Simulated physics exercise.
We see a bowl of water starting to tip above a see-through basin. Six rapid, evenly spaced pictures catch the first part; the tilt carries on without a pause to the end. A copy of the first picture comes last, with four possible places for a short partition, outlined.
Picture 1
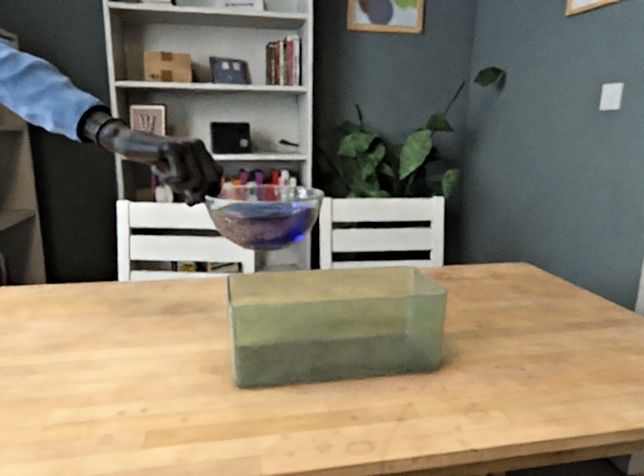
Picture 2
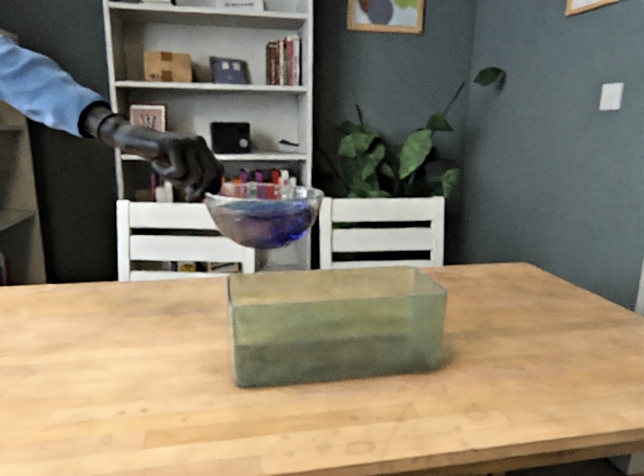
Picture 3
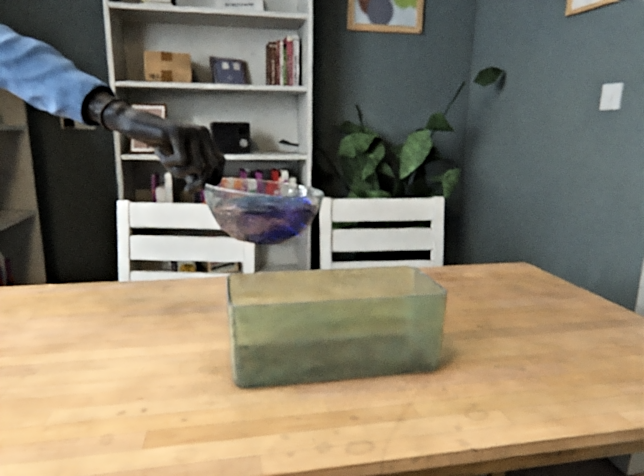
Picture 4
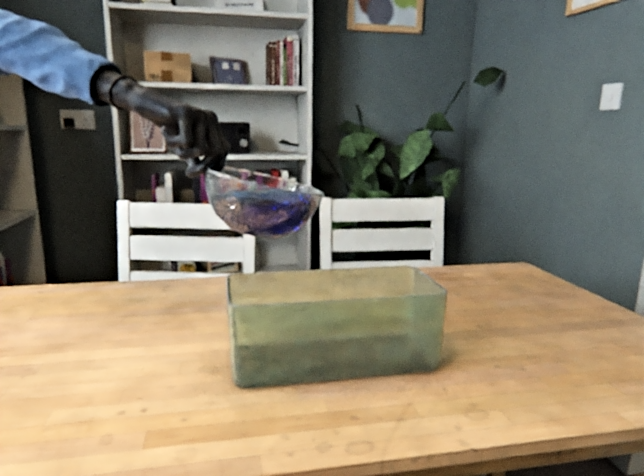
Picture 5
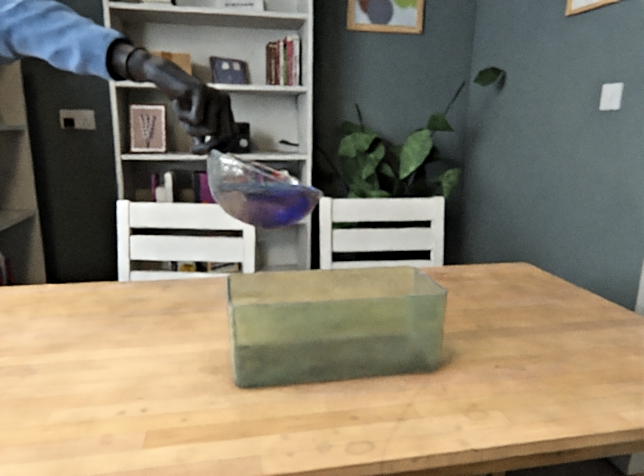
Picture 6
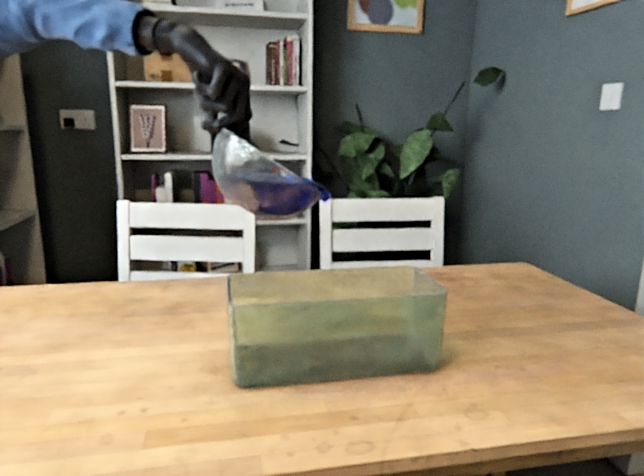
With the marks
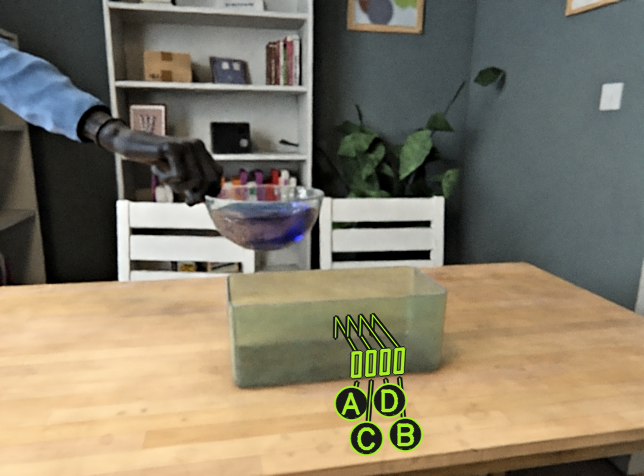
A gloved hand tips a bowl rightward above a see-through basin until water reaches over the lip.
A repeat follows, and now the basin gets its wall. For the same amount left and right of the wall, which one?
I would pick place B.
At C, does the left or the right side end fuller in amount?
The right one.
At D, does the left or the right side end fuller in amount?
More ends on the right.
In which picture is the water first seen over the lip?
In picture 6.
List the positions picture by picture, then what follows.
Upright, lip at (321, 192); basin from (232, 386) to (438, 367); nothing has left yet, in the first frame.
Upright, lip at (321, 192); nothing has left yet, in the second frame.
Tipped about 6°, lip at (321, 192); nothing has left yet, in the third frame.
Tipped about 13°, lip at (321, 192); nothing has left yet, in the fourth frame.
Tipped about 22°, lip at (321, 192); nothing has left yet, in the fifth frame.
Tipped about 33°, lip at (321, 192); water is over the lip, down to (323, 199), in the sixth frame.
On the marked copy, A at (357, 382); B at (399, 378); C at (371, 380); D at (385, 379).
Choosing A, about 12 % ends left of the wall and 87 % right of it.
Choosing B, about 52 % ends left of the wall and 46 % right of it.
Choosing C, about 17 % ends left of the wall and 81 % right of it.
Choosing D, about 29 % ends left of the wall and 70 % right of it.
